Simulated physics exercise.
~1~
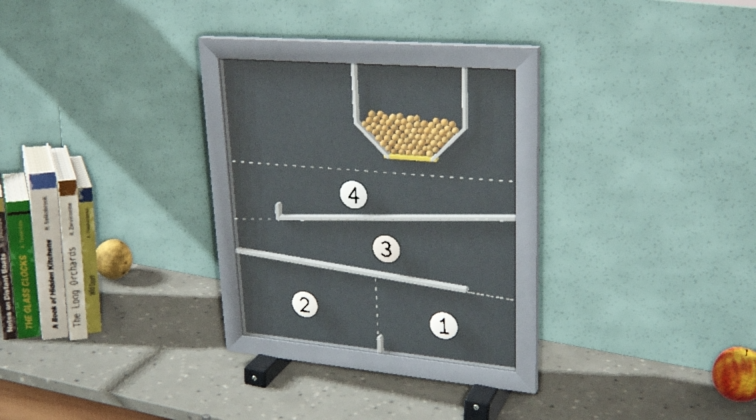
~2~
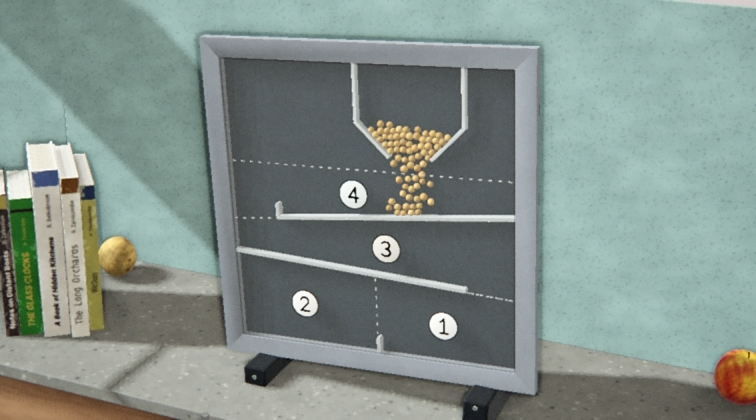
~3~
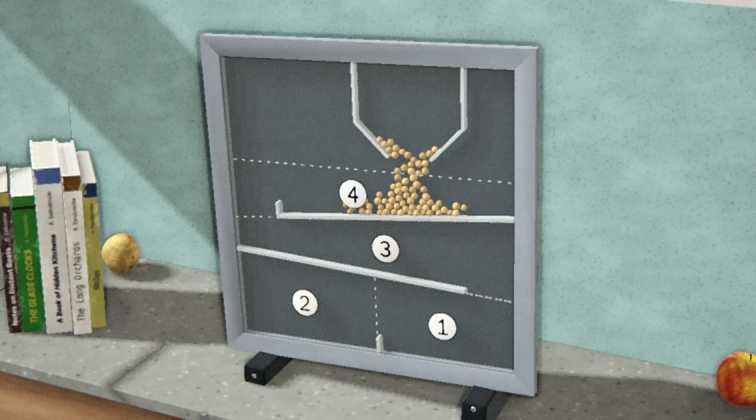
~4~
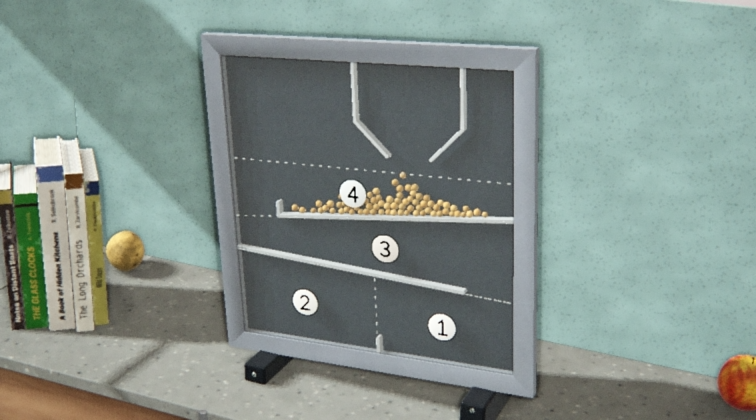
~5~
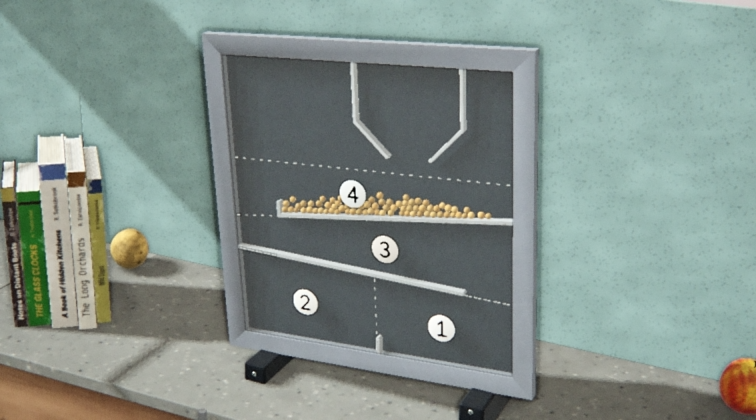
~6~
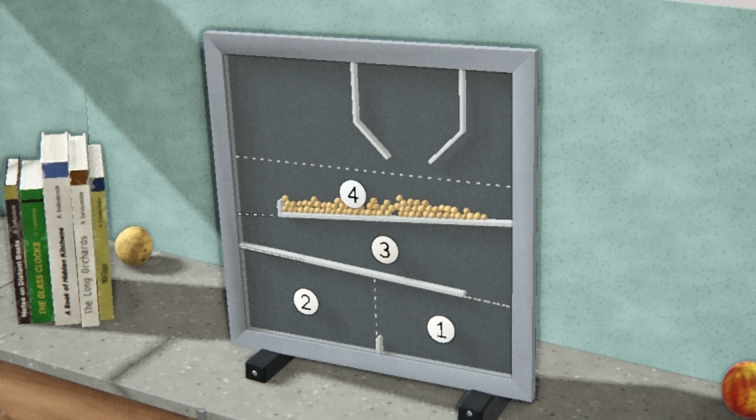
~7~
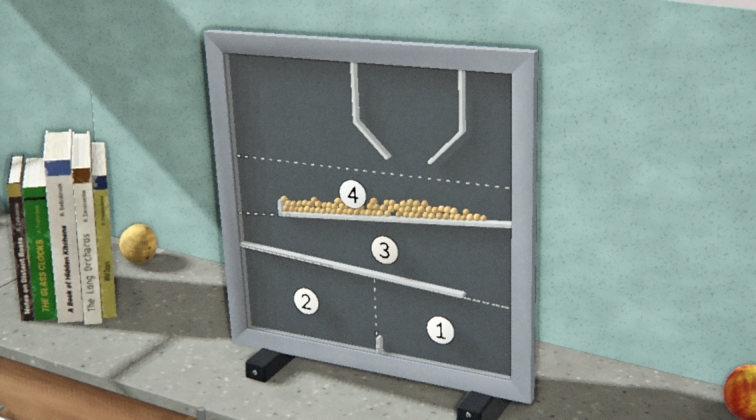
Pale wooden beads poured from a hopper inside a framed counter display once its yellow slide opened, piling onto the shelf below in section four, then spreading mostly leftward to the small lip and settling there, leaving the lower sections empty.
